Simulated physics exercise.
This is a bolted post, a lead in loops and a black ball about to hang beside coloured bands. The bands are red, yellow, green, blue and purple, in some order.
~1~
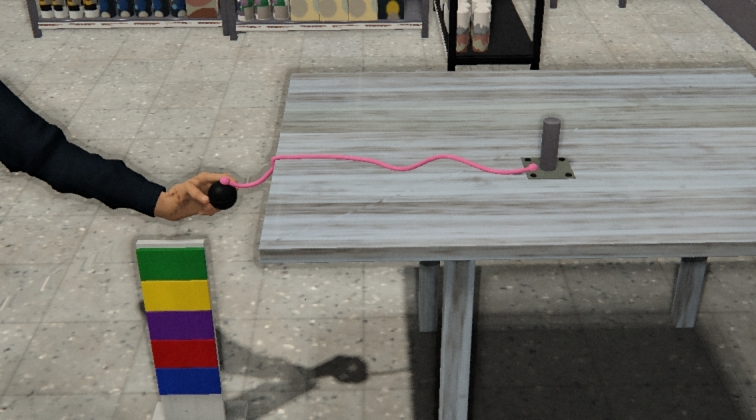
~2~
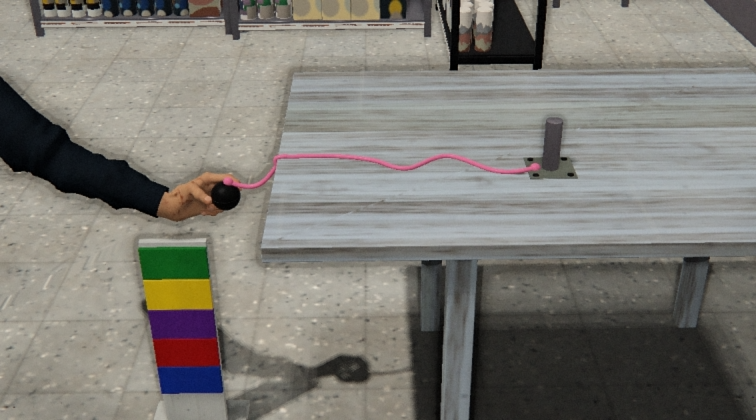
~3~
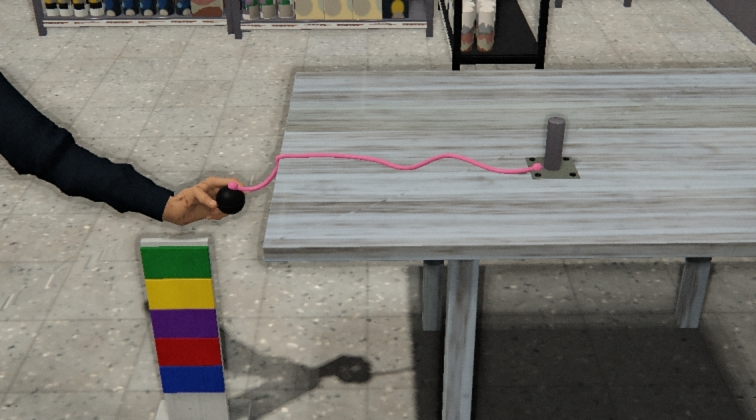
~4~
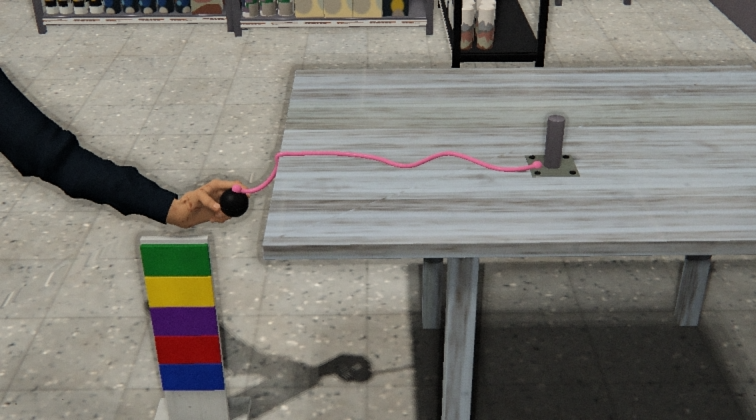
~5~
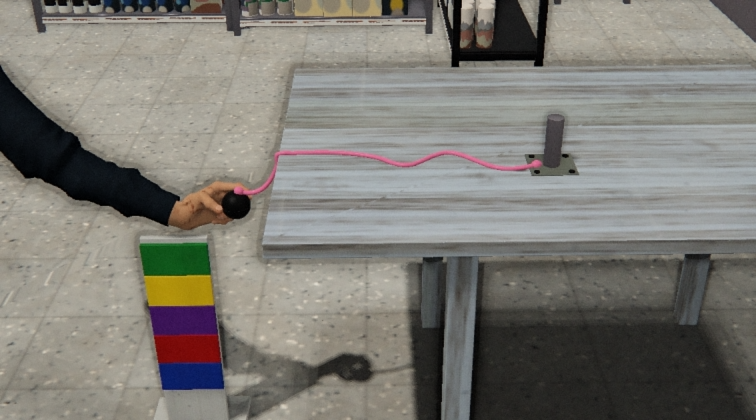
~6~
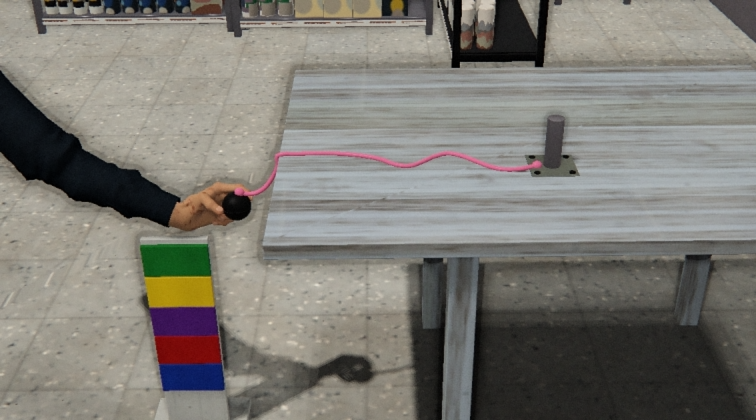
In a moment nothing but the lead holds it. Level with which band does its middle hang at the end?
Its centre hangs level with the green band.
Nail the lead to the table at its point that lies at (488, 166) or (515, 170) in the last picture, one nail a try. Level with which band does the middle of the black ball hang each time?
It would be green; green.
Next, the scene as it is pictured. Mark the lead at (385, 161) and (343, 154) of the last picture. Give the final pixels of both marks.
They go to (358, 161) and to (313, 160).
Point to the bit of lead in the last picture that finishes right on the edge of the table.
Near (305, 154).
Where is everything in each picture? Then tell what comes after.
In the first picture, black ball (222, 195); green (172, 266); yellow (176, 297); purple (180, 326); red (184, 355); blue (188, 382).
In the second picture, black ball (225, 195); lead through (510, 172) (453, 157) (399, 168) (342, 157) (279, 161).
In the third picture, black ball (230, 200).
In the fourth picture, black ball (234, 203); lead through (512, 170) (455, 155) (401, 166) (343, 154) (281, 158).
In the fifth picture, black ball (236, 205).
In the sixth picture, black ball (237, 206); lead through (512, 170) (455, 154) (400, 166) (343, 154) (280, 158).
A little later, ball near (249, 251); level with green.
Next, ball near (309, 259); level with green.
Later still, ball near (280, 261); level with green.
When it is over, ball near (286, 262); level with green. Its middle rests at the green band.
